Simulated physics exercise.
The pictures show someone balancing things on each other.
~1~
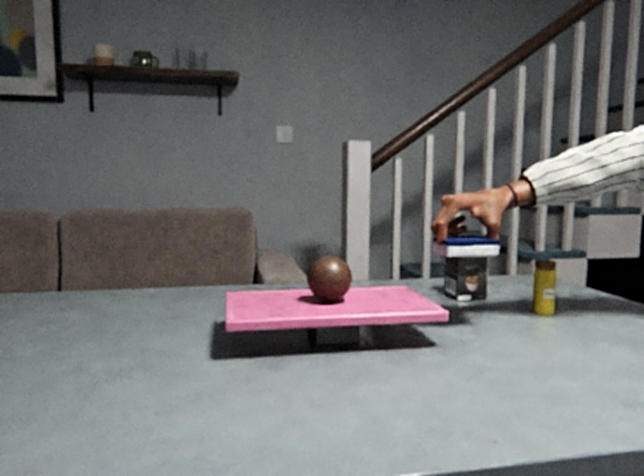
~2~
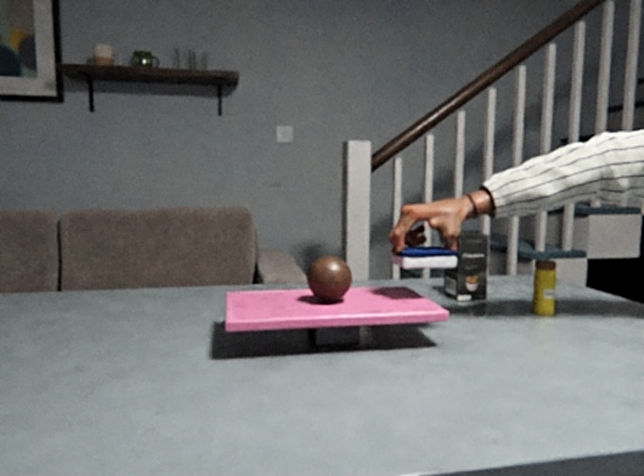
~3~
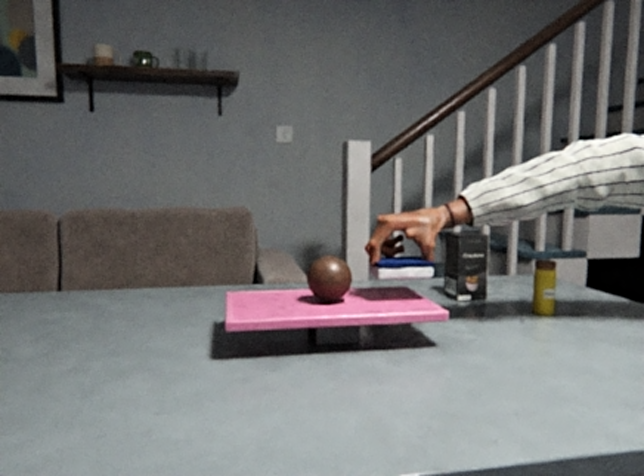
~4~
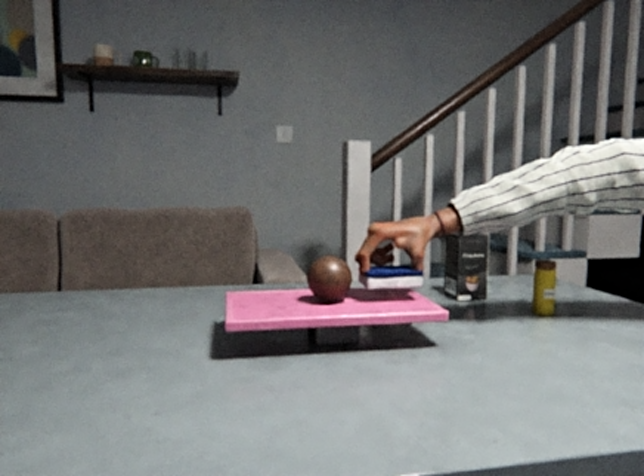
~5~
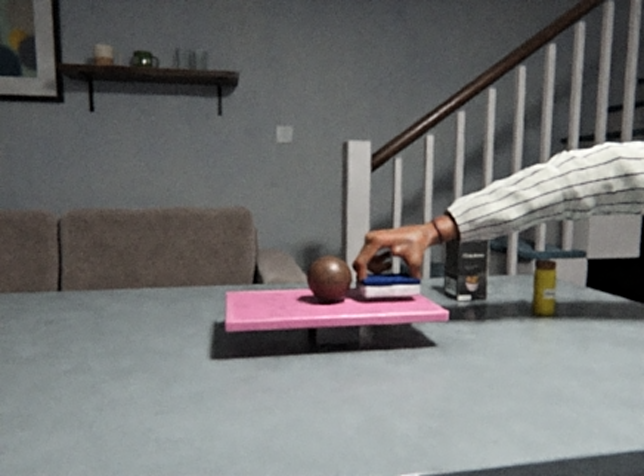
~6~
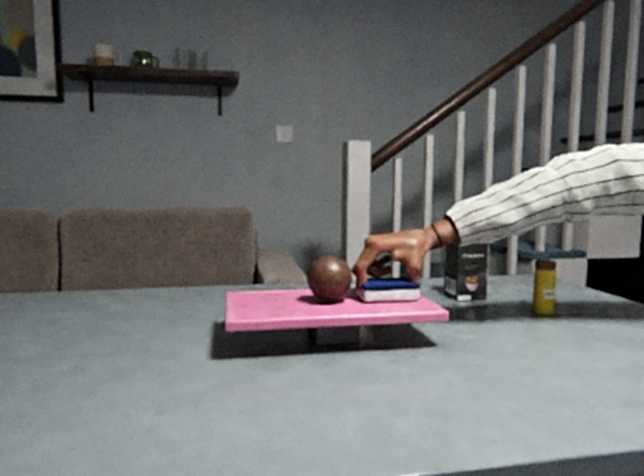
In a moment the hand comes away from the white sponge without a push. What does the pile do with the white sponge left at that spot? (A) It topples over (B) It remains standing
Option B: It remains standing.
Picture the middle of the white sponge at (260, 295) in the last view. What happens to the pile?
What happens next is that it remains steady.
Then, 0.80 s past the last view, nothing moves.
Then, 1.80 s past the last view, white sponge resting near (387, 290).
Finally, all 6 still in place. Final places as the last picture's camera would see them, white sponge near (387, 290). The pile keeps its balance.
